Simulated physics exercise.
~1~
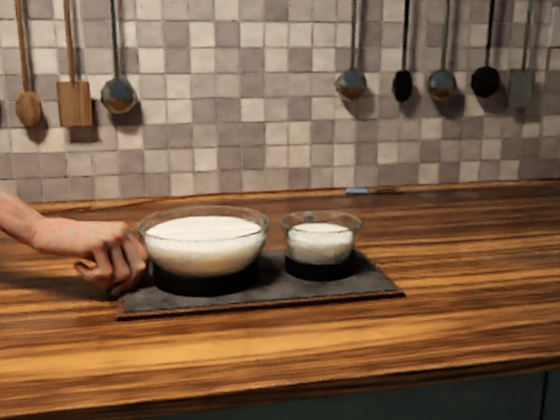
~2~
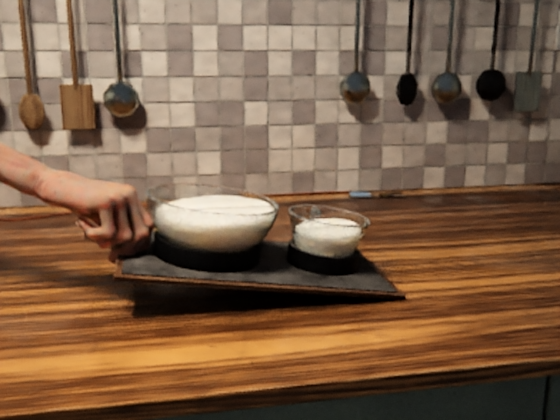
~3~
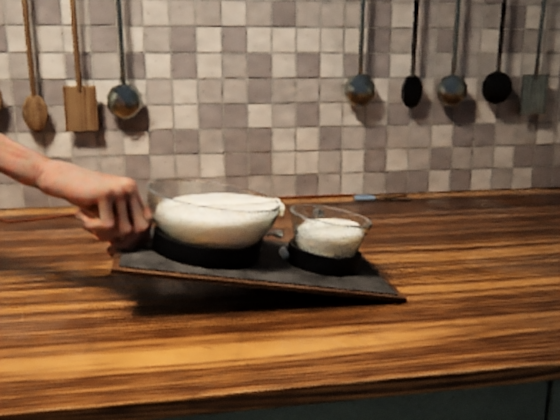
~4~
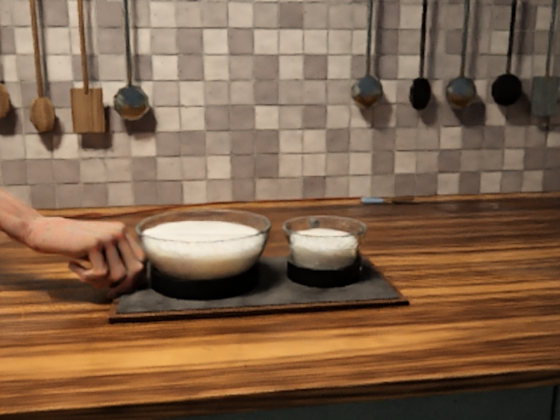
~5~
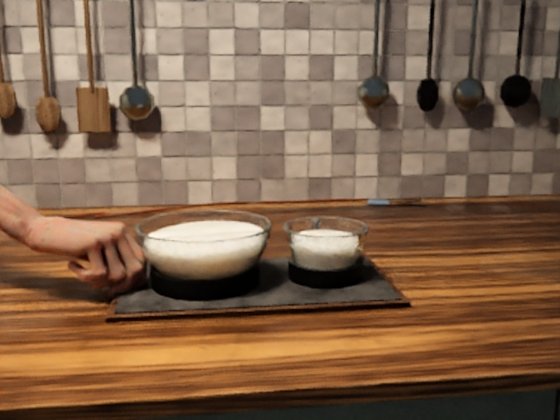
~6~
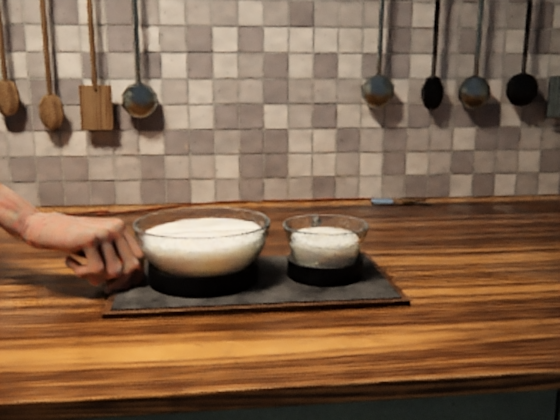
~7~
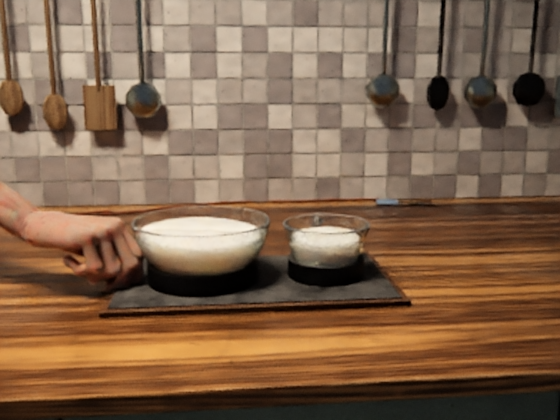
A hand at the left grips a dark tray on a streaky brown wooden counter, seen from the front and slightly above, before a grey and white tiled wall hung with utensils. On the tray, a wide clear round bowl stands left of a smaller clear cup, both holding white milk in black holders. The hand raises the tray's left end, and the milk shifts toward the right, slopping over the round bowl's rim. It then lowers the tray flat, while the view drifts slightly sideways. Finally both vessels stand upright, still holding milk.
